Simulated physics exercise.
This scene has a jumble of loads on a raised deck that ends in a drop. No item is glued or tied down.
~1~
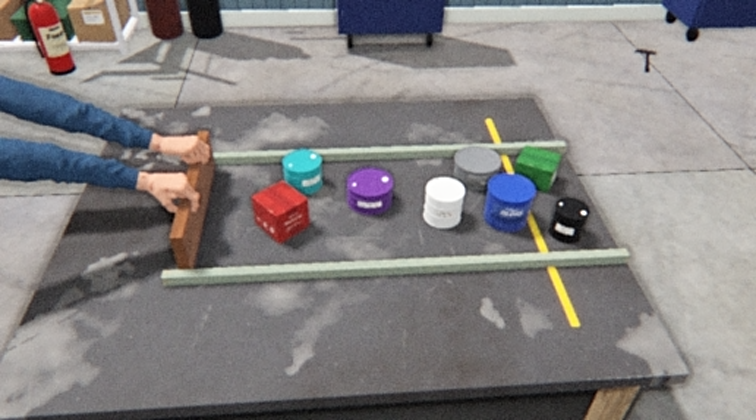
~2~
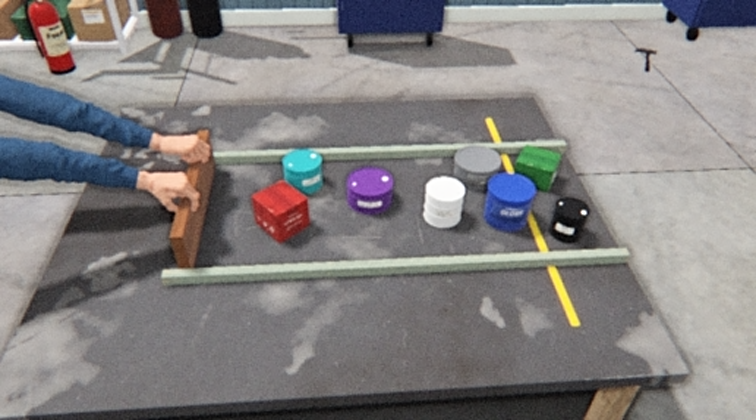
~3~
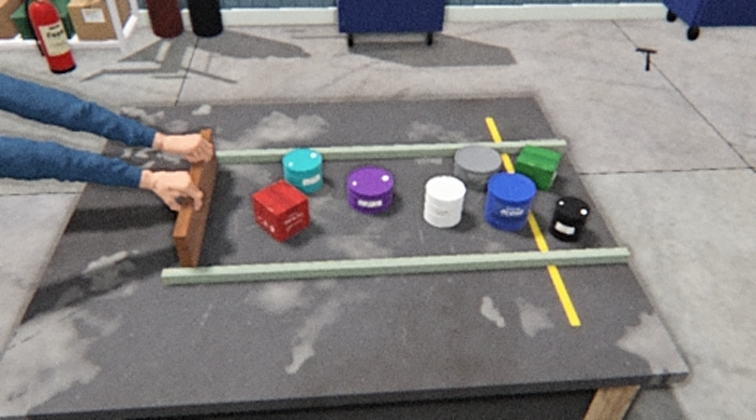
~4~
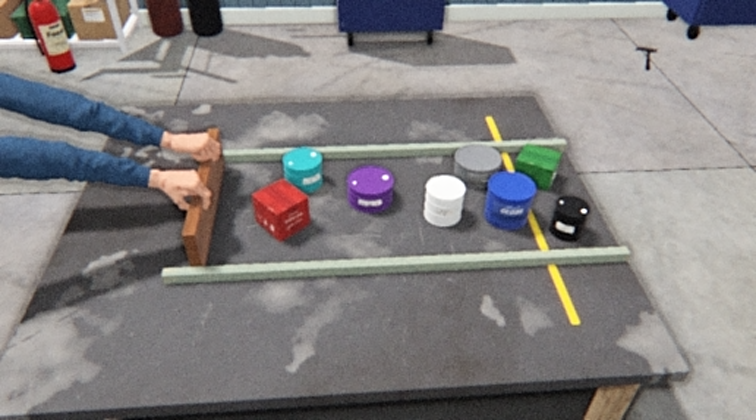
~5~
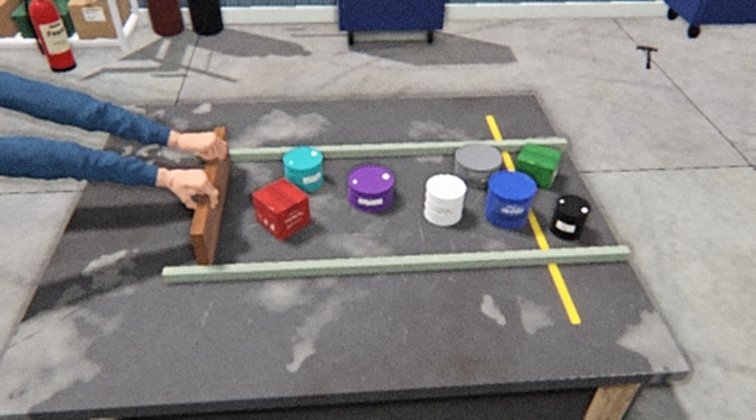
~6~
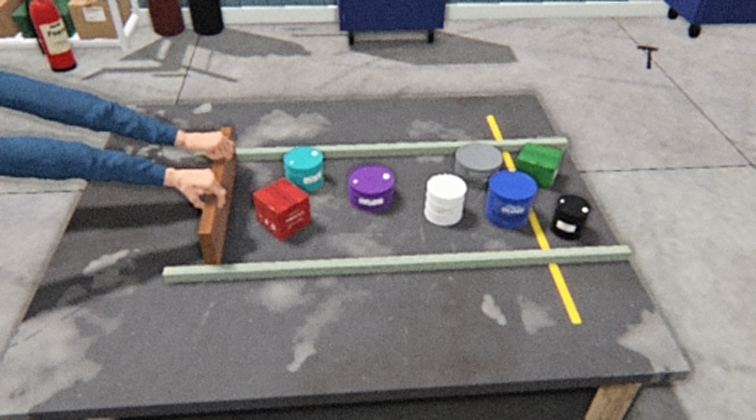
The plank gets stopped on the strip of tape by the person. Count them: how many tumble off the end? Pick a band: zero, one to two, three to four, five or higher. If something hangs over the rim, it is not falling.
Band: One to two.
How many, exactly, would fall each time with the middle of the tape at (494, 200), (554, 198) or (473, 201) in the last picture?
It would be 0, then 5, then 0.
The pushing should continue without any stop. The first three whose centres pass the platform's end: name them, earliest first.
Going earliest first, it would be the green parcel, after it the blue pail, and finally the grey pail.
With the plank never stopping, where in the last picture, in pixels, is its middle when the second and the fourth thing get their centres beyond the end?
At (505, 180) for the second, at (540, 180) for the fourth.
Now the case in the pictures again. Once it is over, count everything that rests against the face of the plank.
3 of them.
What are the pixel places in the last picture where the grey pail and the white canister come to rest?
Final centres, in order: Near (572, 166), near (586, 195).
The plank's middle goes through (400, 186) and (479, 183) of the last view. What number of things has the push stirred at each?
I count 4 first and 8 after.
A little later, none off yet; black canister at rest near (570, 218); green parcel at rest near (538, 166); blue pail at rest near (510, 200).
Next, none off yet; black canister shifted about its own width near (599, 225); green parcel shifted about its own width near (562, 167); blue pail shifted about its own width near (572, 199).
When it is over, the number that fall off is one or two; down, blue pail and green parcel.
